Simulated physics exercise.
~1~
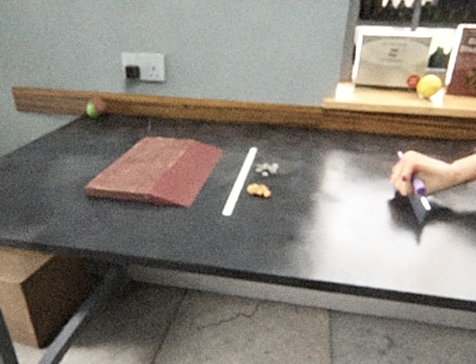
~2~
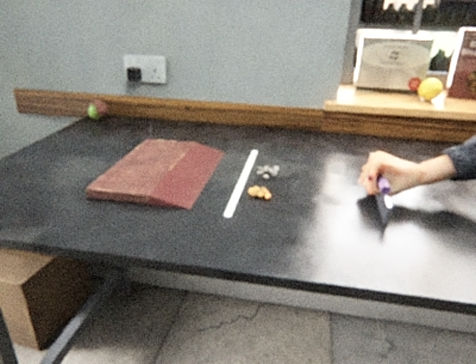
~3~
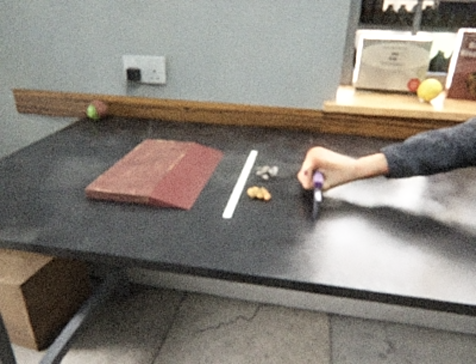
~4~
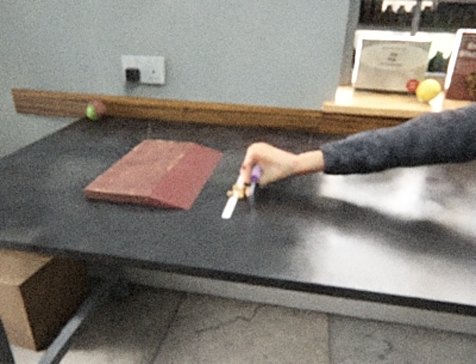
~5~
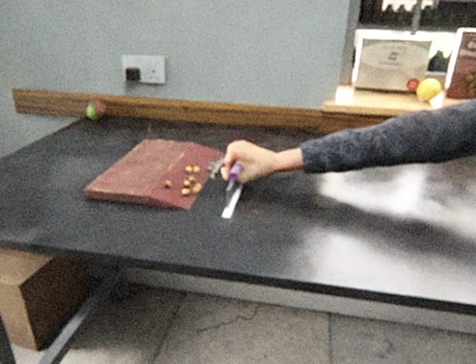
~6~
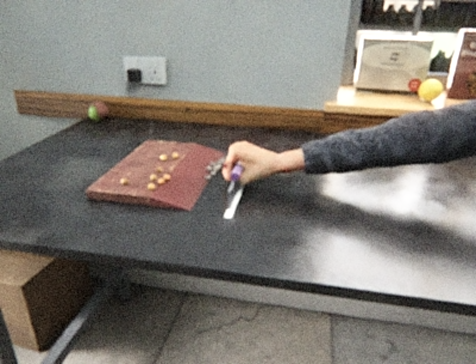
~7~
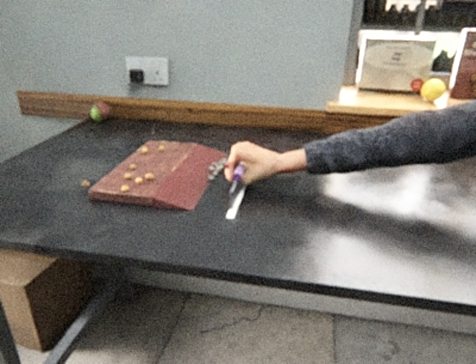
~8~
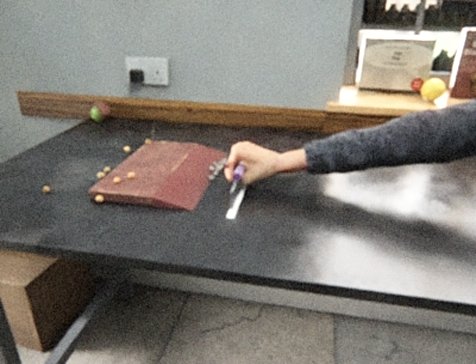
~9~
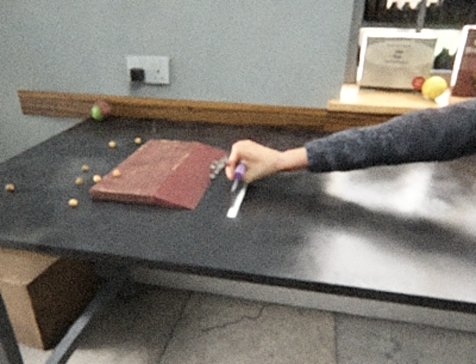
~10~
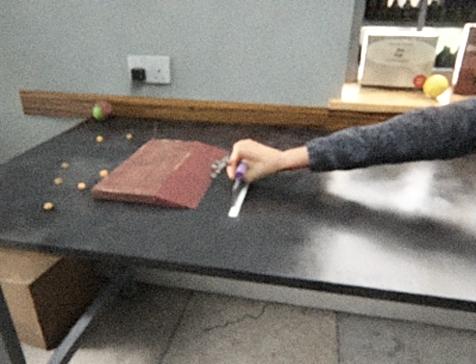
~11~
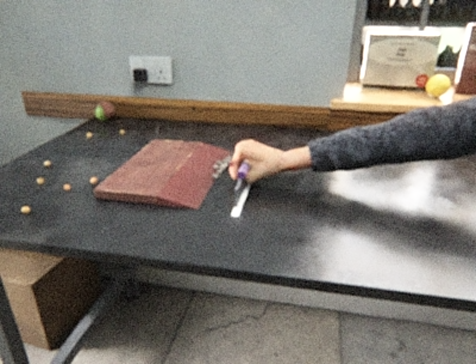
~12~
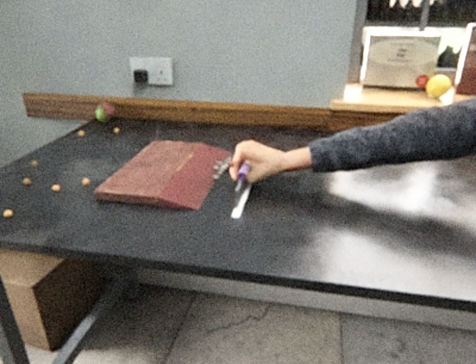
A hand sweeps a scraper left, scattering orange bits over a red slab while grey ones stay behind.
